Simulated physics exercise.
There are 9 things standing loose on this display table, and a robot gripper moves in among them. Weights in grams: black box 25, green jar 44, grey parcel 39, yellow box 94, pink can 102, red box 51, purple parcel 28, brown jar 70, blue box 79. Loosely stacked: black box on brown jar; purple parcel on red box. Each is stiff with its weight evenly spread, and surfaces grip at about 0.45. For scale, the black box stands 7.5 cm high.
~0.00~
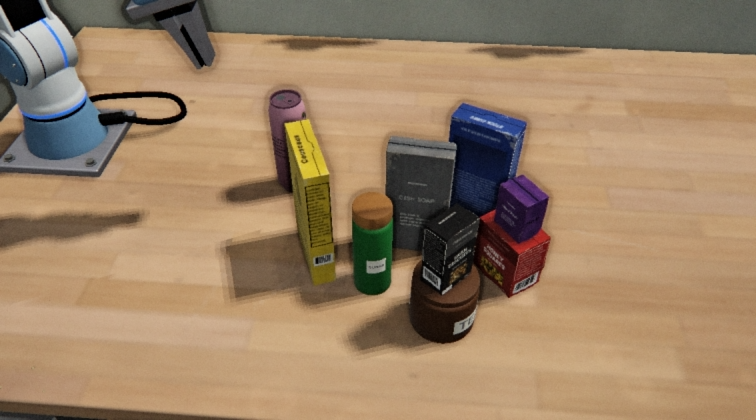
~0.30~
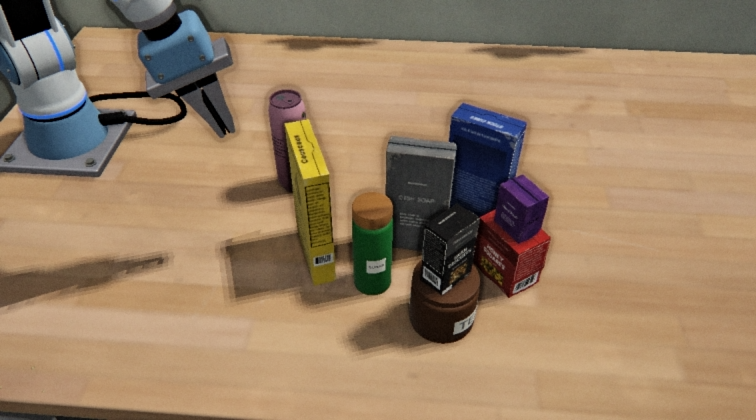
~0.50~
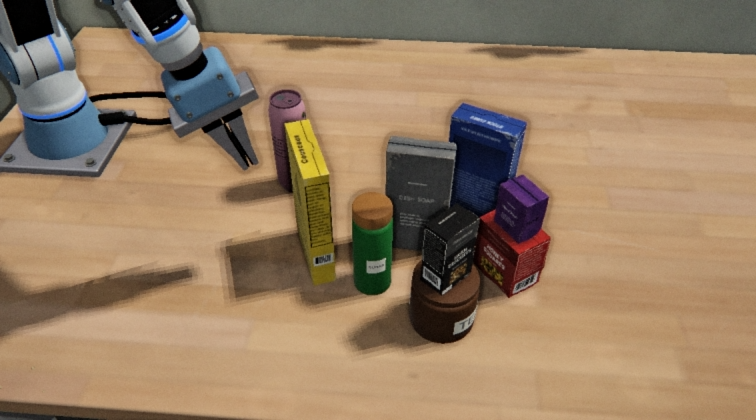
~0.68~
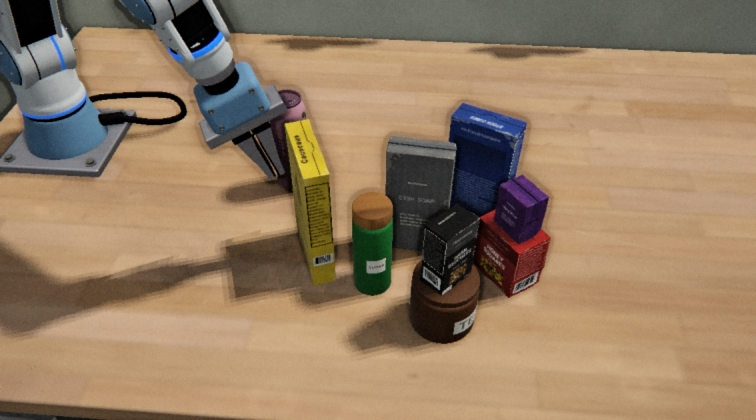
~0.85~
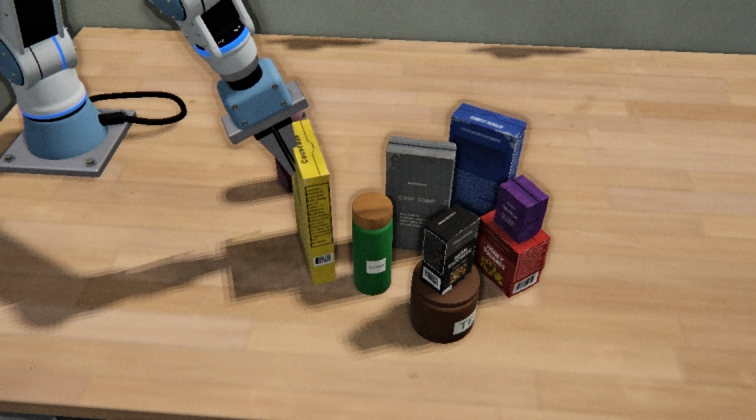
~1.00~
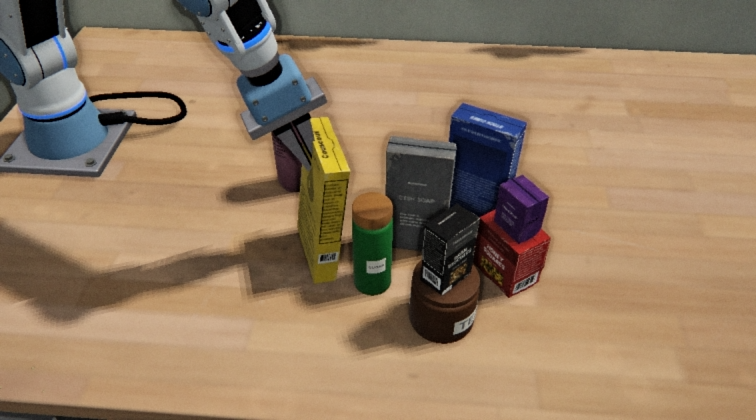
A robot gripper lowers from the upper left, passes in front of the pink can and pushes against the yellow box, which shifts and tilts slightly to the right, while the other boxes and jars on the wooden table stay still.
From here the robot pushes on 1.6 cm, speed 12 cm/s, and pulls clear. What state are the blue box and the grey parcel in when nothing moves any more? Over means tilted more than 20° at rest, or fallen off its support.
The blue box is down at the end; the grey parcel is down at the end.
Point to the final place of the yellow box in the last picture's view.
Around (361, 229).
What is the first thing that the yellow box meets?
The green jar.
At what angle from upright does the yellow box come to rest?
Some 90° off upright.
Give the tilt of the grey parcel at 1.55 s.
Some 20° off upright.
By 1.25 s, green jar and yellow box touch at 1.04 s; tilt yellow box 21°, green jar 8°.
By 1.55 s, grey parcel and yellow box touch at 1.29 s; blue box and grey parcel touch at 1.55 s; tilt yellow box 42°, grey parcel 21°, green jar 13°.
By 2.00 s, tilt yellow box 90°, blue box 90°, grey parcel 74°.
In the end yellow box, grey parcel and blue box are over (lying or leaning past 20°); 6 still stand.
